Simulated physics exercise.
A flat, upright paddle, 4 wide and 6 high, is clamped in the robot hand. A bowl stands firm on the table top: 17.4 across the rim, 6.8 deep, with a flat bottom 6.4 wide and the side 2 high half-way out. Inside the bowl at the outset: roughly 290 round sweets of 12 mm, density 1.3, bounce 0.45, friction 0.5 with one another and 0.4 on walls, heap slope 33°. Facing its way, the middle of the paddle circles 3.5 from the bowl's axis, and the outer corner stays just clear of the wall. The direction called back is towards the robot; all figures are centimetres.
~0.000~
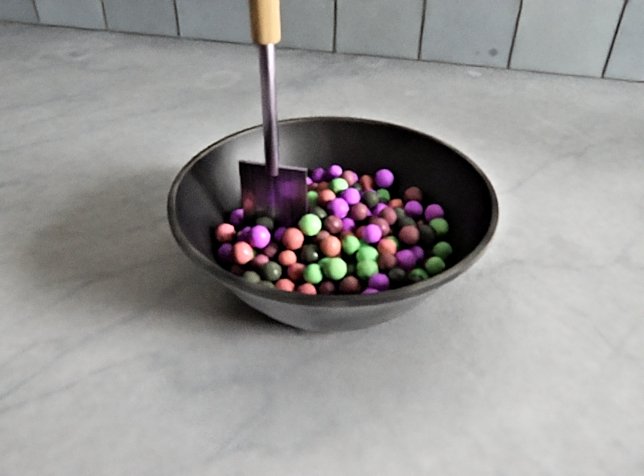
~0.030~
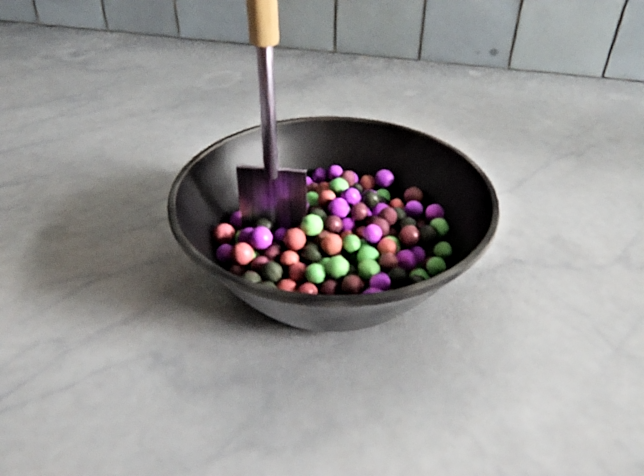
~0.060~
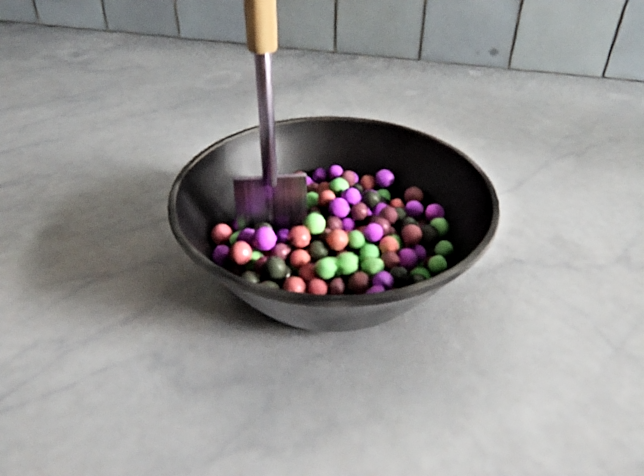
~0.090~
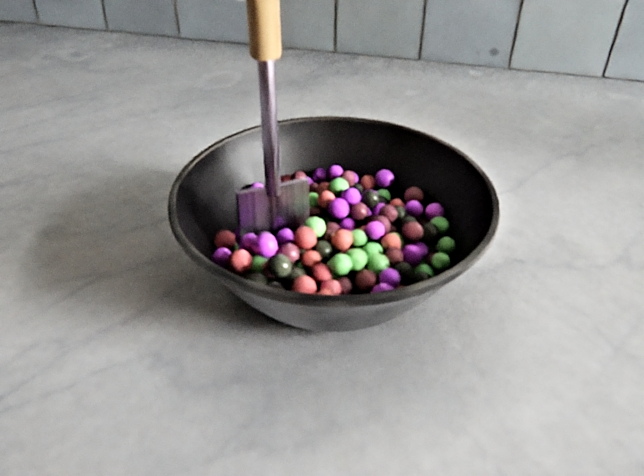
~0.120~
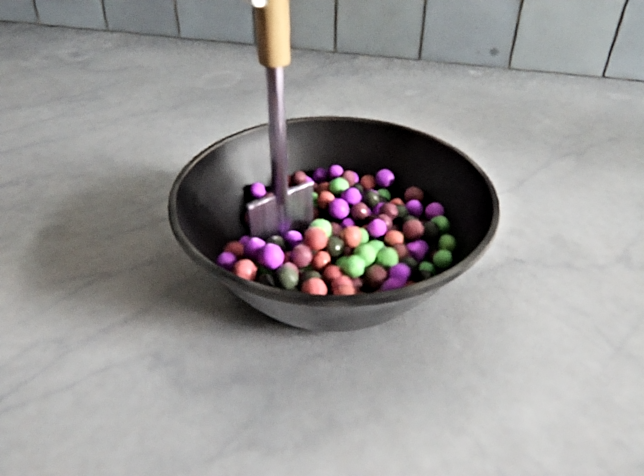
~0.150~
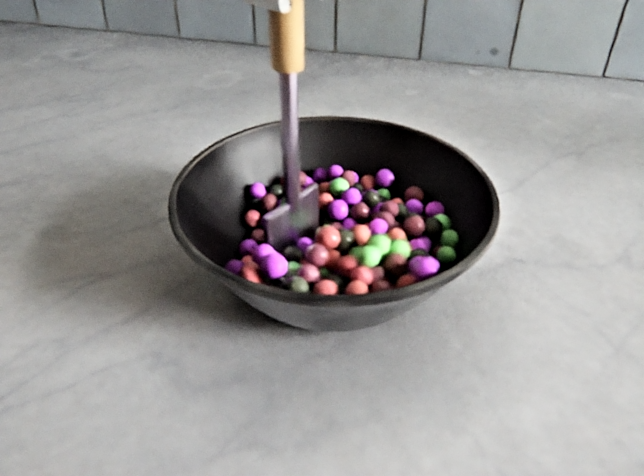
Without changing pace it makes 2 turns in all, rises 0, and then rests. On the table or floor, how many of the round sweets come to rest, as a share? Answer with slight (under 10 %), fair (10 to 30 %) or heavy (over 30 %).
Fair.
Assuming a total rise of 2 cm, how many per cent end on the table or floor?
My guess is close to 5 per cent.
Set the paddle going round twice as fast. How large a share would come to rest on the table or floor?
45 %.
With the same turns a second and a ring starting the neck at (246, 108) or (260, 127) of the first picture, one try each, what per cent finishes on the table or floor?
Around 20 per cent on the first try, around 20 per cent on the second.
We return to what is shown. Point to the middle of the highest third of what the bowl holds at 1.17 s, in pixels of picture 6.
In the last picture it sits around (377, 165).
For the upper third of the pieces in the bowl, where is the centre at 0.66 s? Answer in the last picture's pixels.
(248, 189), roughly.
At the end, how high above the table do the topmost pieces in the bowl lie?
Height: Roughly 7.0 cm.
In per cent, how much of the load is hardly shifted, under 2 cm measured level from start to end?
Around 10 per cent.
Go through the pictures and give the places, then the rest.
The paddle neck at (271, 141), 0° round; upper third of the load around (338, 228), from x 225 to 445, top at y 175; 294 in the bowl, in the first frame.
The paddle neck at (270, 144), 6° round; upper third of the load around (338, 230), from x 225 to 445, top at y 175, in the second frame.
The paddle neck at (268, 152), 20° round; upper third of the load around (337, 235), from x 220 to 445, top at y 175, in the third frame.
The paddle neck at (271, 161), 35° round; upper third of the load around (341, 241), from x 225 to 445, top at y 175, in the fourth frame.
The paddle neck at (279, 169), 50° round; upper third of the load around (345, 249), from x 225 to 445, top at y 175, in the fifth frame.
The paddle neck at (291, 176), 65° round; upper third of the load around (354, 252), from x 235 to 450, top at y 175; 294 in the bowl, in the sixth frame.
After 0.66 s, 323° round, highest piece 9 above the table; 273 in the bowl, 17 on the table or floor, 4 in flight or on the tool.
After 1.17 s, 221° round, highest piece 9 above the table; 259 in the bowl, 34 on the table or floor, 1 in flight or on the tool.
After 1.63 s, 0° round, highest piece 7 above the table; 246 in the bowl, 48 on the table or floor.
After 2.33 s, 0° round, highest piece 7 above the table; 246 in the bowl, 48 on the table or floor.
In the end, 246 in the bowl, 48 on the table or floor. That is 16 % on the table or floor.
